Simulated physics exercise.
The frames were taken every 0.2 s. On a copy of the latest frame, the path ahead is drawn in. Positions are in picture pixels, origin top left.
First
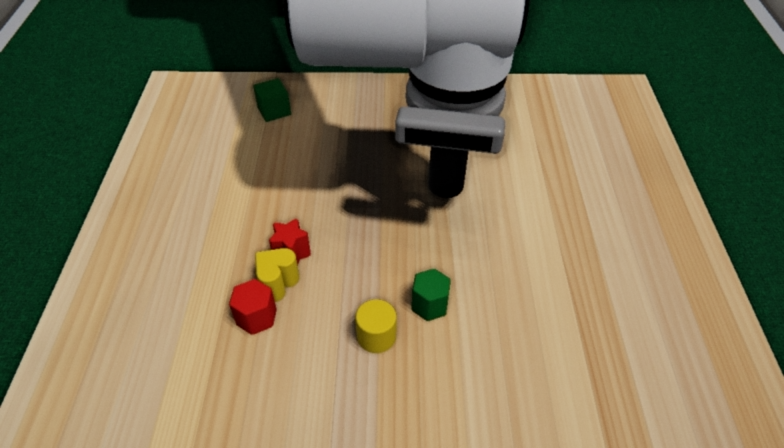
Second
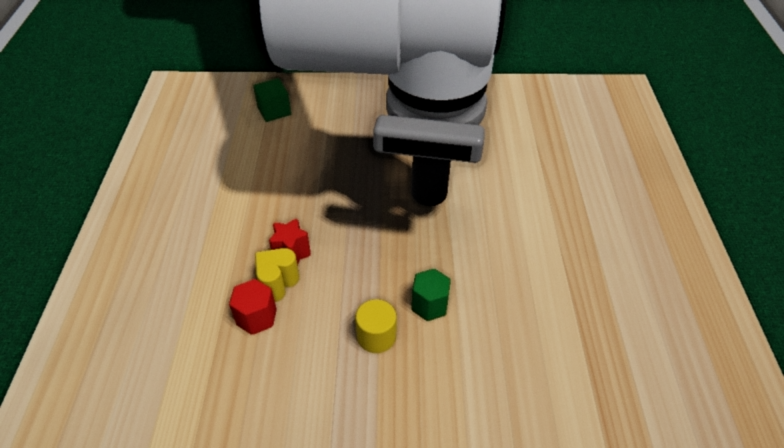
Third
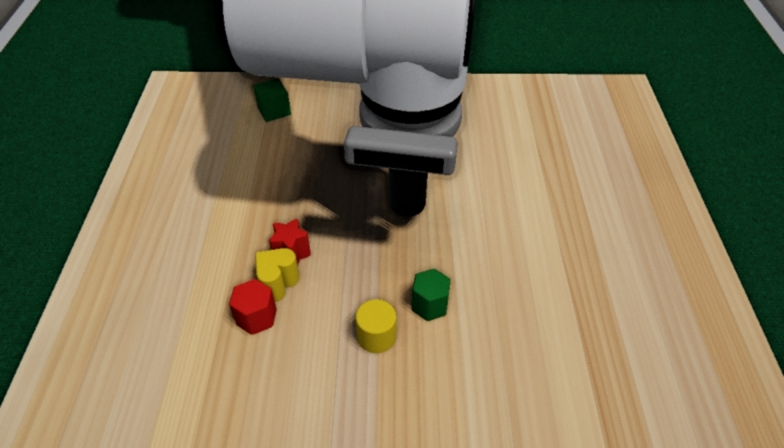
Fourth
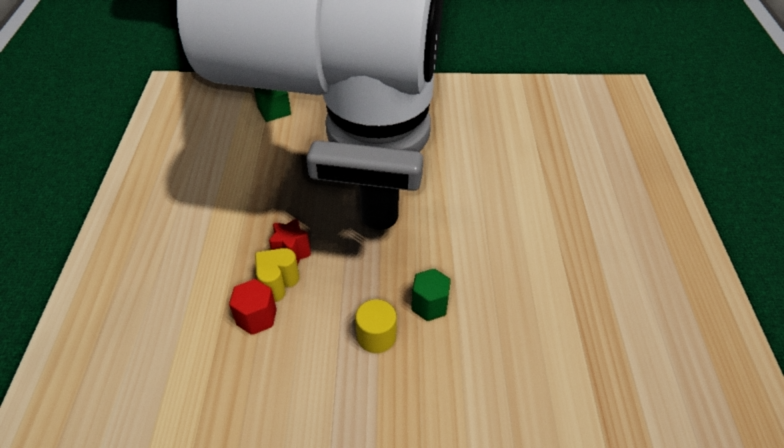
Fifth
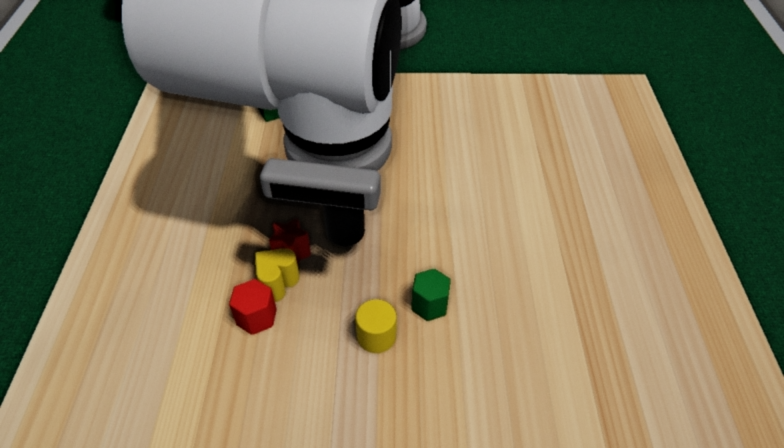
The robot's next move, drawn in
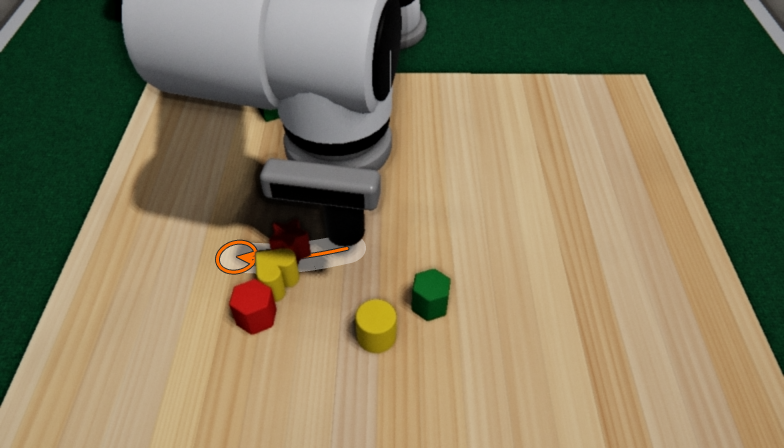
At the start, a robot arm holds a dark bar above a wooden table, with red, yellow and green blocks spread below and a dark green one near the back. The arm then moves steadily left and toward the viewer, its bar coming close beside the red star while the blocks stay still.
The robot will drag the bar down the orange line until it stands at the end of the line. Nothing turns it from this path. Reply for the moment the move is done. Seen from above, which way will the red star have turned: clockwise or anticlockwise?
Direction: Clockwise.
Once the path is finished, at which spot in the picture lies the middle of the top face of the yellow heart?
The spot you're after is about (244, 271) in the image.
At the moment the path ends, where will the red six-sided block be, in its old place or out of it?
It leaves its spot.
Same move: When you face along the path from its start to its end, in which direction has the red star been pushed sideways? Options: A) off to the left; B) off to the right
That would be B.
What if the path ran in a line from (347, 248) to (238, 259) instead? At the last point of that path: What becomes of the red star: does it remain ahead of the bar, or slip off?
Still leading.
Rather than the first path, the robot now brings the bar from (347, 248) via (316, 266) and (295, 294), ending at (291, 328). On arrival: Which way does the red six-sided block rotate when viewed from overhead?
Its spin: Anticlockwise.
Path on the board, from (347, 248) via (292, 257), ending at (237, 257).
On the path given first. One third of the way, bar at (308, 241); red star at (268, 232).
Two thirds of the way, bar at (270, 243); red six-sided block at (243, 306); yellow heart at (251, 270), turned 30° anticlockwise; red star at (237, 229), turned 50° clockwise.
At the end, bar at (232, 242); red six-sided block at (243, 306); yellow heart at (244, 271), turned 55° anticlockwise; red star at (200, 226), turned 50° clockwise.
